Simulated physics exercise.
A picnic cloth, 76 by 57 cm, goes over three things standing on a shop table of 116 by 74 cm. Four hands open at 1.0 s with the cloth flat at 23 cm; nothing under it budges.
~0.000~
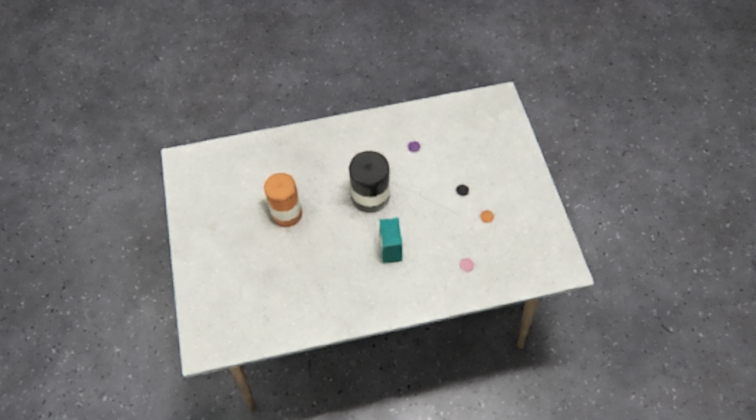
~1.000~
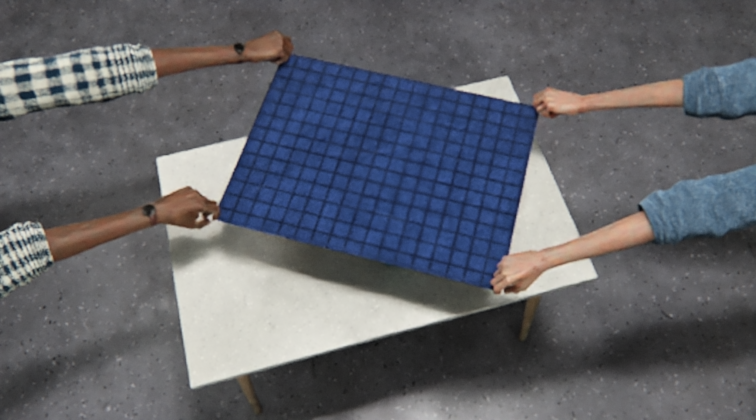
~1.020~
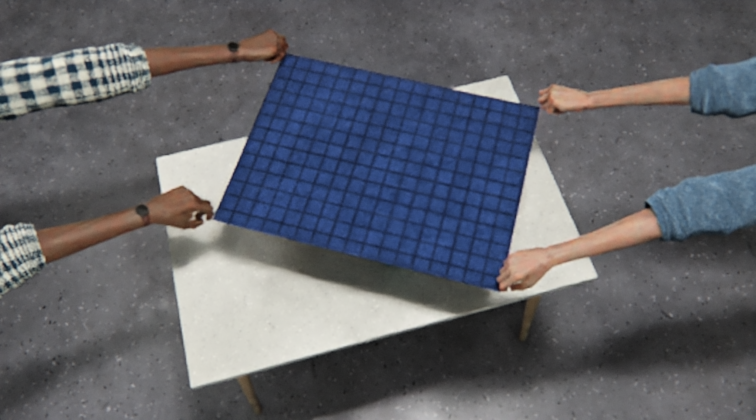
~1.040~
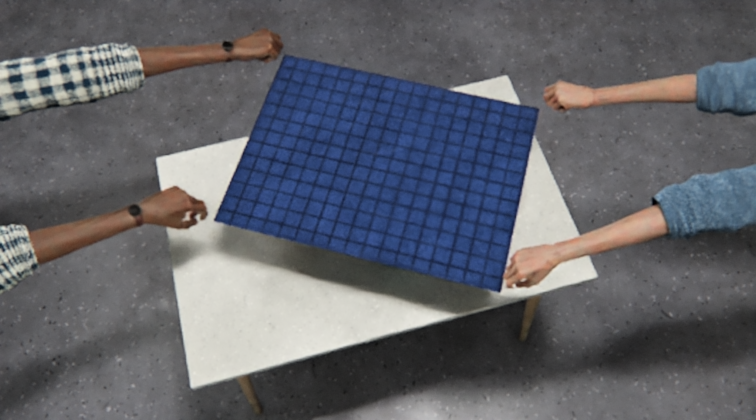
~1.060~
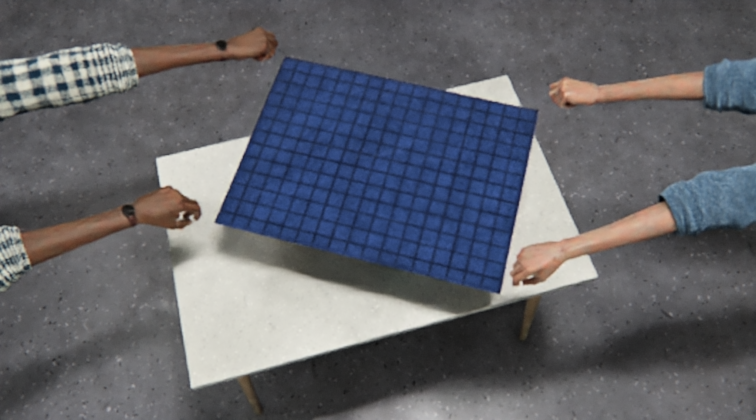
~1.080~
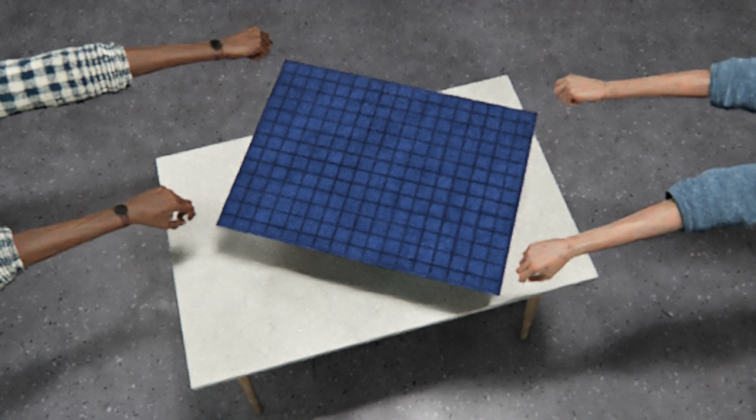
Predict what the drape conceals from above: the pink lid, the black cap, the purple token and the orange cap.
The pink lid ends under the cloth, the black cap ends under the cloth, the purple token ends under the cloth, the orange cap ends under the cloth.
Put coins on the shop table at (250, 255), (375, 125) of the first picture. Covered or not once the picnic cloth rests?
The first still shows; the second stays uncovered.
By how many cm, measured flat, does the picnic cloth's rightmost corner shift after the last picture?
Some 6 cm.
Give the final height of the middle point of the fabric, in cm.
About 17 cm.
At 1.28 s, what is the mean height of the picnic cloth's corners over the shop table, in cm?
Some 2 cm up.
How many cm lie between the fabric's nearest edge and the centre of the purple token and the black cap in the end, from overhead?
Roughly 3 cm, 11 cm.
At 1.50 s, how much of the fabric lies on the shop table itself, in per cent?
Some 25 per cent.
After 1.3 s, 20 % of it is down, spanning 81 by 76 cm, above purple token, pink lid, orange cap, black cap.
After 1.5 s, 25 % of it is down, spanning 82 by 76 cm, above purple token, pink lid, orange cap, black cap.
After 1.7 s, 25 % of it is down, spanning 83 by 76 cm, above purple token, pink lid, orange cap, black cap.
After 1.9 s, 30 % of it is down, spanning 82 by 76 cm, above purple token, pink lid, orange cap, black cap.
After 2.7 s, 30 % of it is down, spanning 82 by 76 cm, above purple token, pink lid, orange cap, black cap.
